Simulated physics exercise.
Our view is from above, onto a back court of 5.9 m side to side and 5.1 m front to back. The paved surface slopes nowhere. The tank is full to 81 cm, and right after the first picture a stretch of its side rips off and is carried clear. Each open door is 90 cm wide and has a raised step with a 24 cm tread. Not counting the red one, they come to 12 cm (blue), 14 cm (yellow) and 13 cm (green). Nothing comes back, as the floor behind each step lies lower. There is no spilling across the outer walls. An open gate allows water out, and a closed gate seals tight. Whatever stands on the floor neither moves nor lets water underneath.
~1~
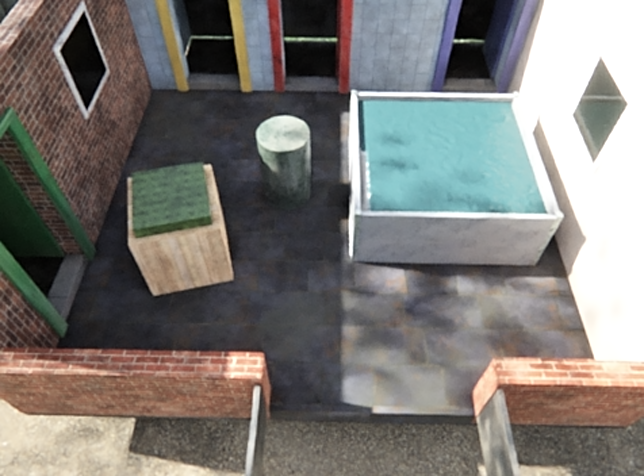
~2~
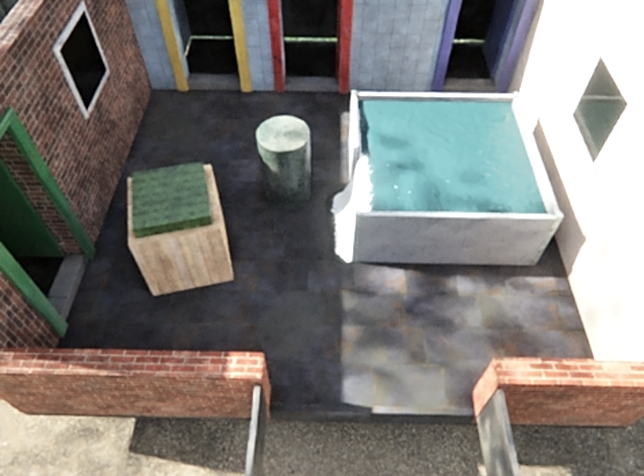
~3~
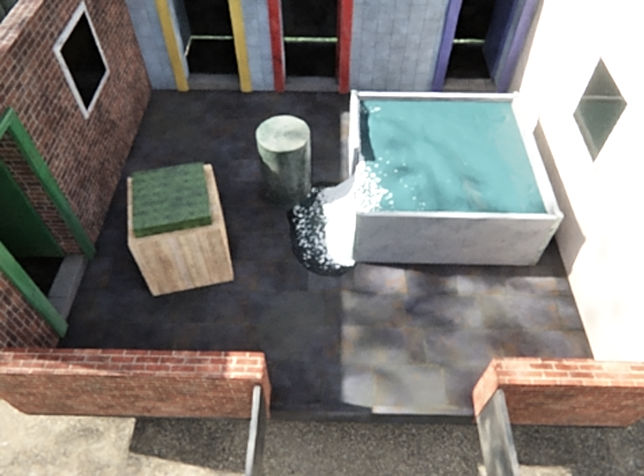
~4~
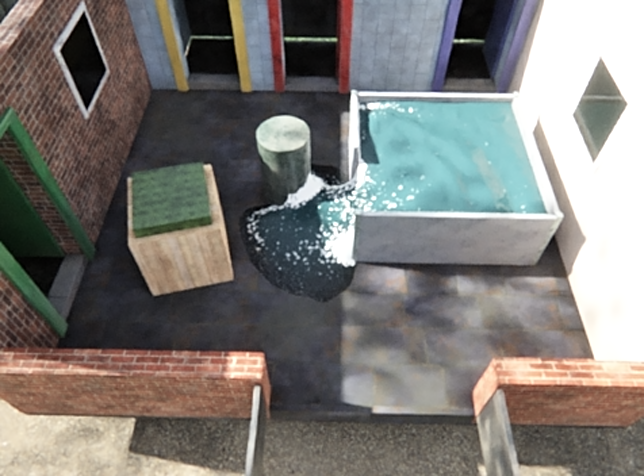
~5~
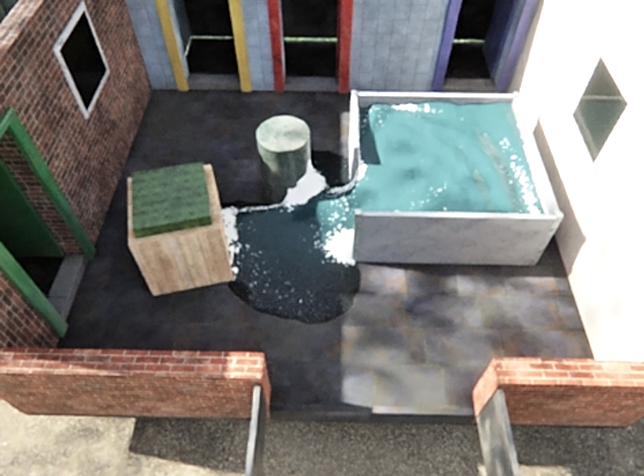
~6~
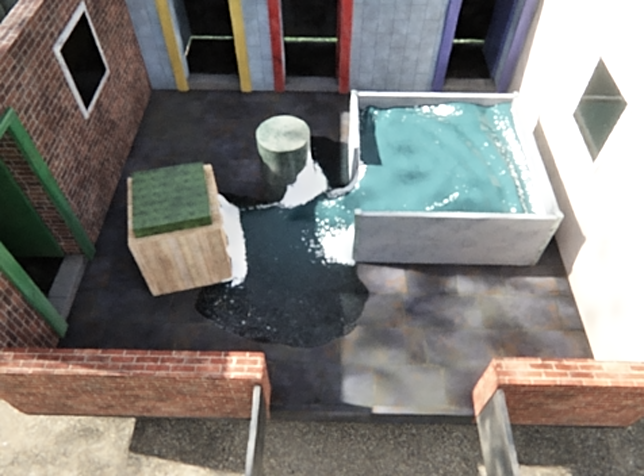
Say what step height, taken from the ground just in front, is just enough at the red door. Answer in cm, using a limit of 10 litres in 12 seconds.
I would put it at 14.5 cm.
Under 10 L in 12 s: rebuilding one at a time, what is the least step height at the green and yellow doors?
You'd want some 16 cm at green and some 19 cm at yellow.
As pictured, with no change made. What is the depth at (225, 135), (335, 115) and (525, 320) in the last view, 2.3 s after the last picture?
In that order: 4, 3 and 0 cm.
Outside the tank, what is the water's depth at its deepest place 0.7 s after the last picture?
Around 60 centimetres.
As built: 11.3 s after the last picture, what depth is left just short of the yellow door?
10.5 cm.
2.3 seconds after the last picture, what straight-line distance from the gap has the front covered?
The front sits around 4.4 m out.
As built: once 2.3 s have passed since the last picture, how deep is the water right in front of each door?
Door by door in centimetres - blue 1, red 16, yellow 22, green 17.
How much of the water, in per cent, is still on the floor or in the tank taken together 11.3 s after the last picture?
Around 76 percent is still there.
Then, 0.7 s after the last picture water covers 40 % of the floor, deepest (60 cm) near (237, 248); 4 cm at the red door, 0 litres in over its 11 cm step.
Then, 2.3 s after the last picture water covers 70 % of the floor, deepest (36 cm) near (237, 248); 16 cm at the red door, 11 litres in over its 11 cm step.
Then, 11.3 s after the last picture water covers 100 % of the floor, deepest (17 cm) near (503, 102); 13 cm at the red door, 37 litres in over its 11 cm step.
At the red door as built, the water peaked near 20 cm, 1.9 s after the last picture.
Run again over the same 12 s with other heights there, 25 litres in over 12 cm, 5 litres over 16.5 cm. The limit of 10 litres is kept from about 14.5 cm up.
